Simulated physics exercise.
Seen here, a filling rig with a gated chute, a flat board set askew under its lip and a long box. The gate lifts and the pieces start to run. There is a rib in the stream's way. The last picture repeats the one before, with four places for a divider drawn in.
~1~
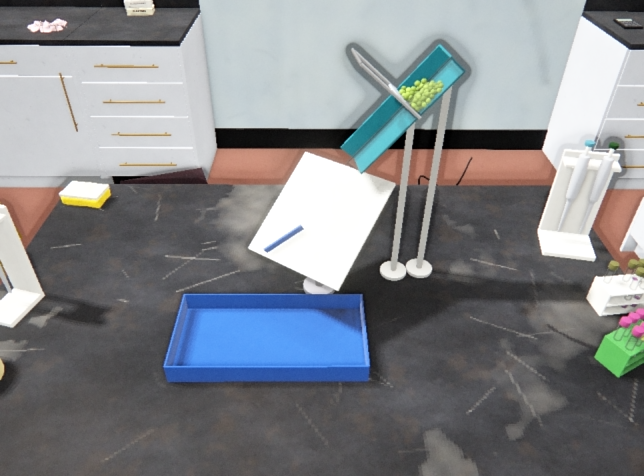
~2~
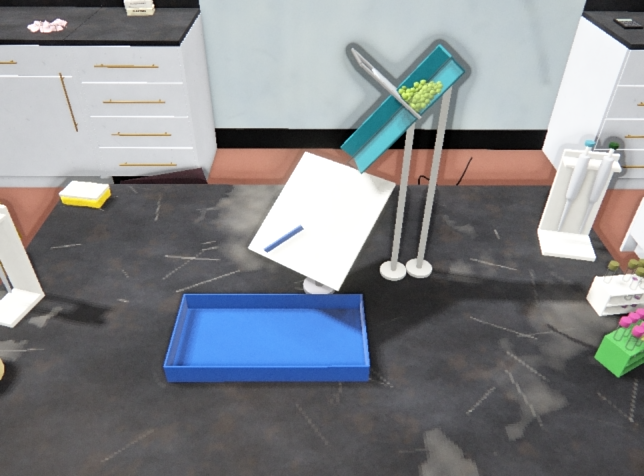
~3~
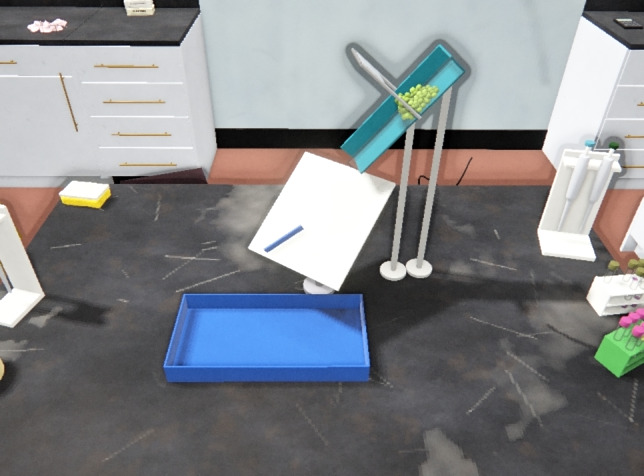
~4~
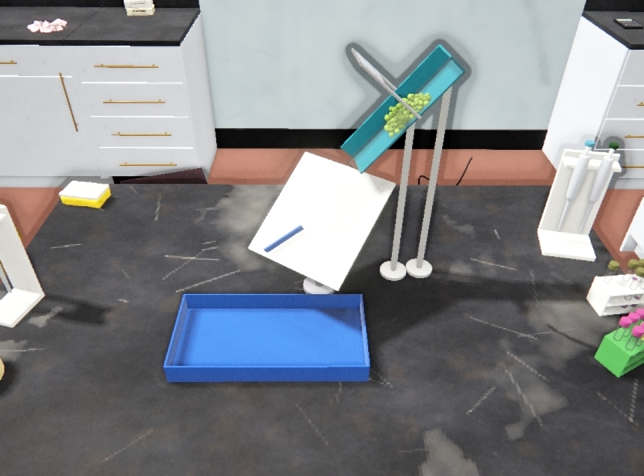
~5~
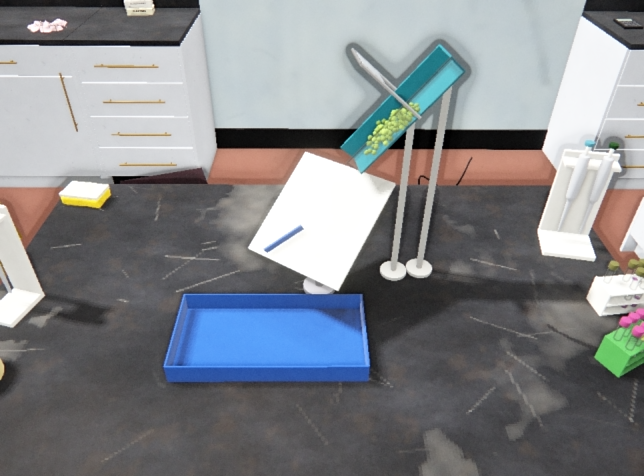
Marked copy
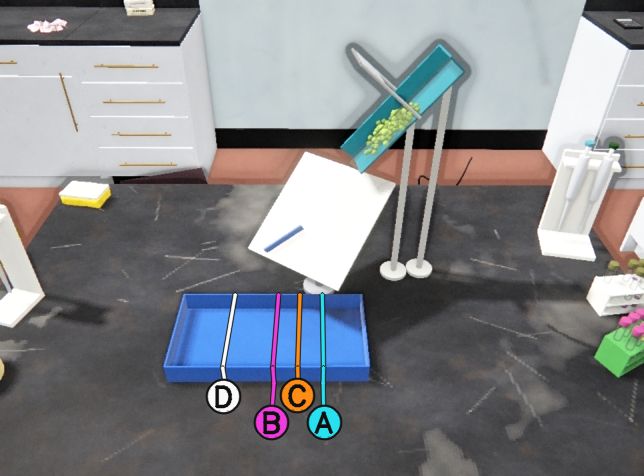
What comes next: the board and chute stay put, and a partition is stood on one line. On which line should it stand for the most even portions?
Use line D.
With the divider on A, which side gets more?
The left side.
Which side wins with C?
More lands on the left.
On the marked copy, line A crosses the front rim at (323, 366); line B crosses the front rim at (272, 366); line C crosses the front rim at (297, 366); line D crosses the front rim at (222, 367).
Choosing A, of what is caught, the whole lot on the left of the divider, none at all on the right.
Choosing B, of what is caught, all but a few on the left of the divider, a small share on the right.
Choosing C, of what is caught, all but a few on the left of the divider, only a few on the right.
Choosing D, of what is caught, close to half on the left of the divider, close to half on the right.
